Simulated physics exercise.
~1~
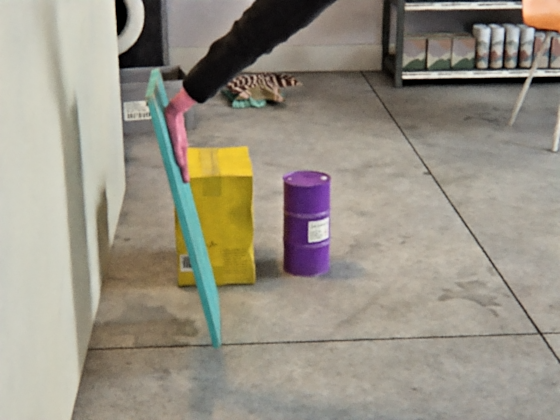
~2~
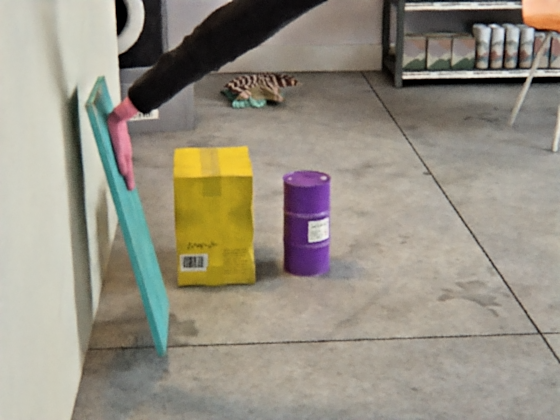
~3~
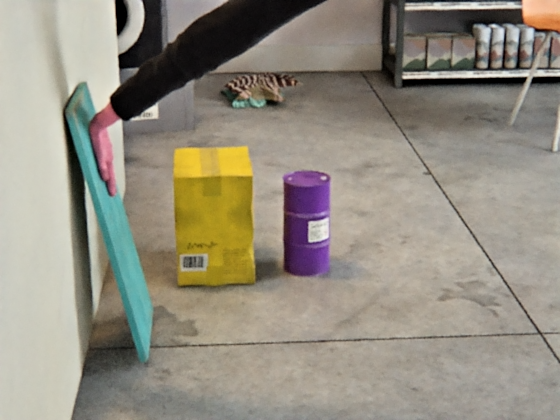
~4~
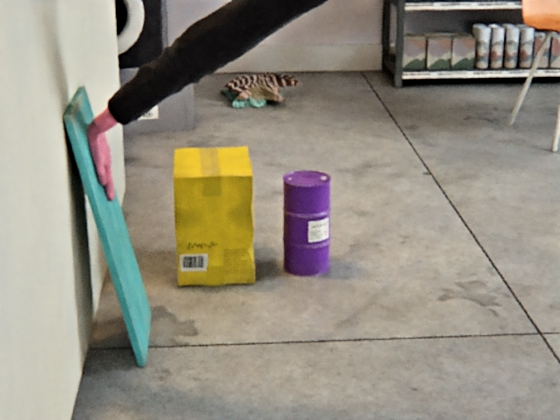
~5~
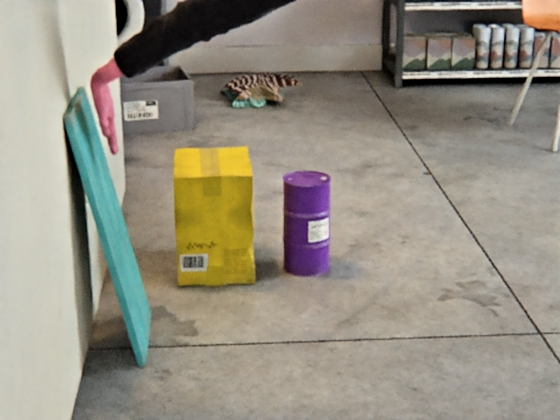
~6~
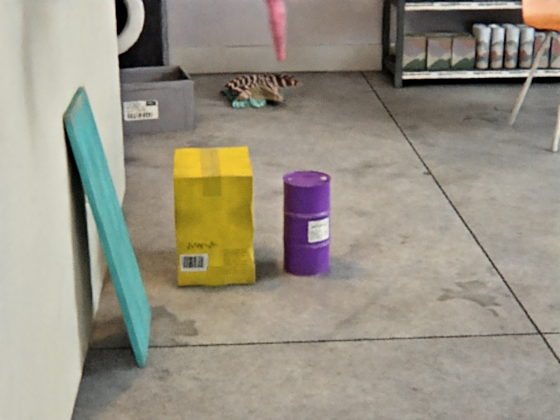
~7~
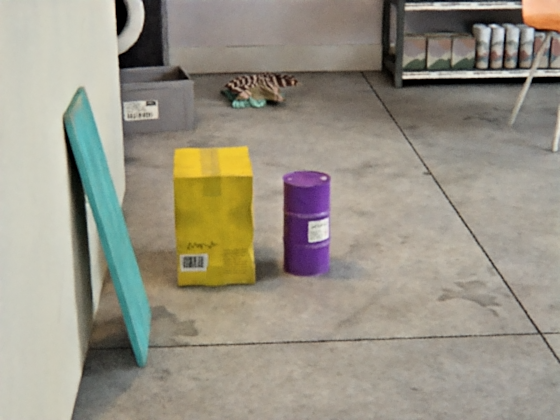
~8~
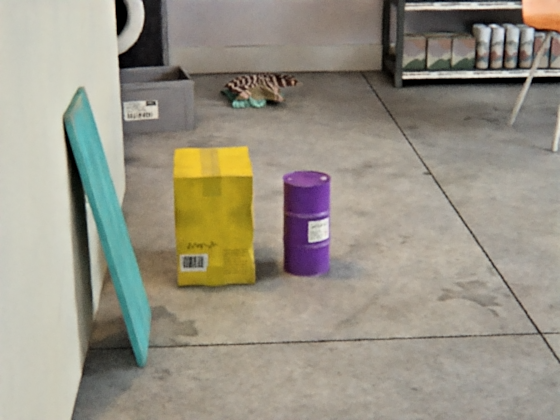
The clip shows a pink-gloved hand moving a turquoise board left and leaning it against a pale wall beside a yellow box and a purple canister, then letting go and withdrawing, leaving the board propped in place while the box and canister stay put.
